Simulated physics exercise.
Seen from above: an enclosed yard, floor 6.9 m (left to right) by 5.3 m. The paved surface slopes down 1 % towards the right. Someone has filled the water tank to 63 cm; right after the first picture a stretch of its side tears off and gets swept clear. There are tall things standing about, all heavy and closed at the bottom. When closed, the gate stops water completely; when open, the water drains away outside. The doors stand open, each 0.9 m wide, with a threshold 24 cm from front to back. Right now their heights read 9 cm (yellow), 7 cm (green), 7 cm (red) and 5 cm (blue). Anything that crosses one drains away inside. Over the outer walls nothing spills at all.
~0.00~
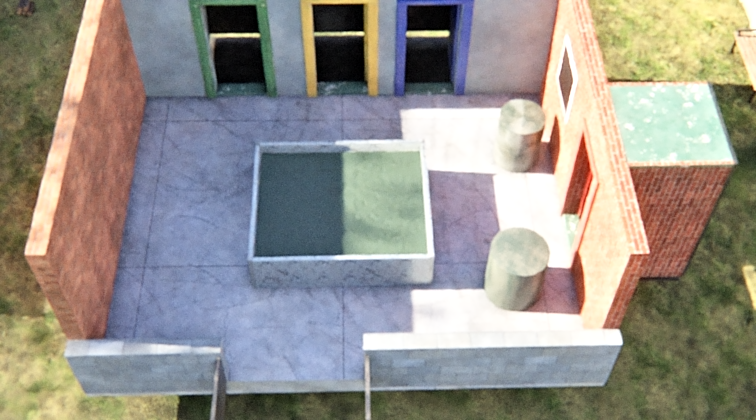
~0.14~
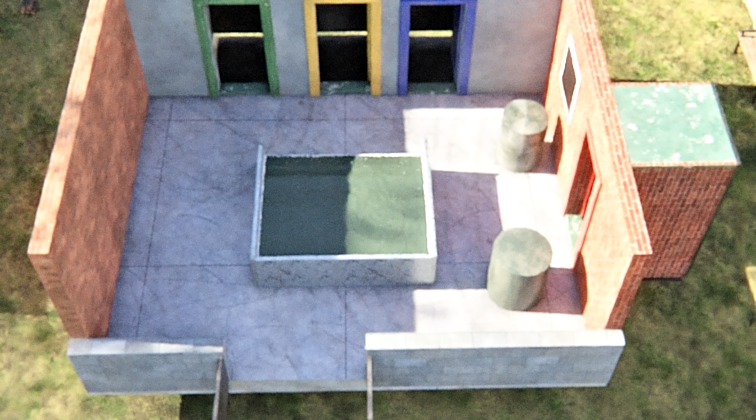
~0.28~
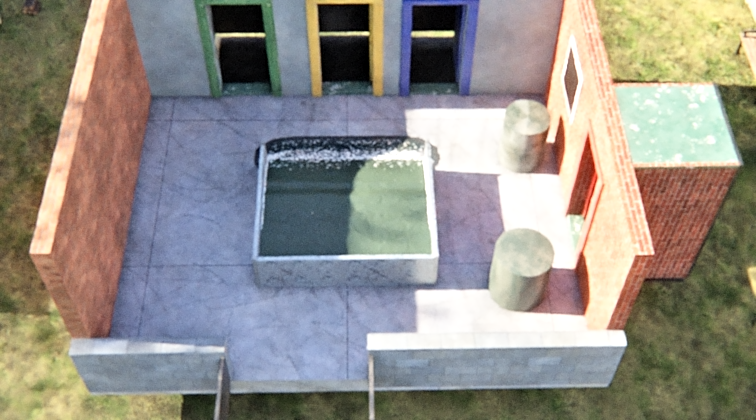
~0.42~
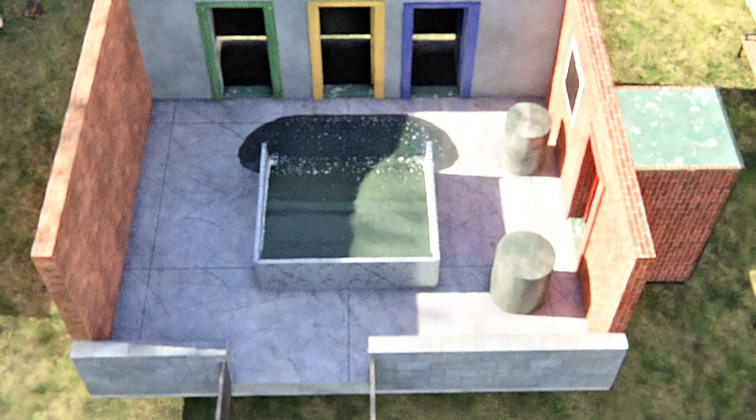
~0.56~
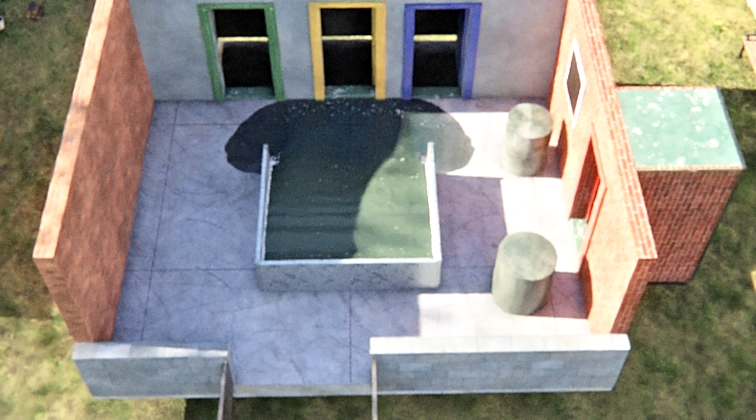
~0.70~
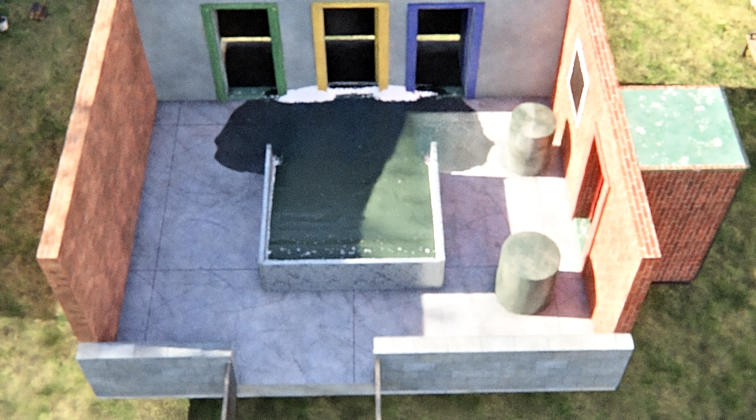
Dark water in a low rectangular tank bursts out through its far side, where the wall has vanished, foaming at the gap. It spreads across the paved yard in a widening dark fan, reaching the back wall with its green, yellow and blue doors, where a pale frothy edge appears.
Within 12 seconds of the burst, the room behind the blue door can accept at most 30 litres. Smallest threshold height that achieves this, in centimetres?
24 cm.
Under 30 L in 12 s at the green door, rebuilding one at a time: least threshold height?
The green one would have to be about 19 cm high.
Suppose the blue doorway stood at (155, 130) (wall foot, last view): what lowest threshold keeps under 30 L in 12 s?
Around 17 cm would do it.
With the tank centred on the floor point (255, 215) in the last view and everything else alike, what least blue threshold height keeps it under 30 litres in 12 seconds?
About 7.5 centimetres.
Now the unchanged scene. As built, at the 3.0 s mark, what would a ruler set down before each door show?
Depths in cm - yellow: 26, green: 16, red: 1, blue: 17.
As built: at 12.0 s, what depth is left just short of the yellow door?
Depth: Near 4.5 cm.
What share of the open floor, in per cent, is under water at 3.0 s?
Around 40 per cent of the floor.
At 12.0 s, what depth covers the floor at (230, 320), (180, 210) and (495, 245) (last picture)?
Going through the spots in order gives 6, 3 and 7 centimetres.
After 1.4 s water covers 25 % of the floor, deepest (46 cm) near (354, 101); 21 cm at the blue door, 57 litres in over its 5 cm threshold.
After 3.0 s water covers 40 % of the floor, deepest (32 cm) near (549, 100); 17 cm at the blue door, 244 litres in over its 5 cm threshold.
After 12.0 s water covers 100 % of the floor, deepest (11 cm) near (559, 365); 6 cm at the blue door, 396 litres in over its 5 cm threshold.
At the blue door as built, the water arrived by 0.7 s and peaked near 24 cm at 1.8 s.
Run again over the same 12 s with other heights there, 46 litres in over 22 cm, 8 litres over 29.5 cm. The limit of 30 litres is kept from about 24 cm up.
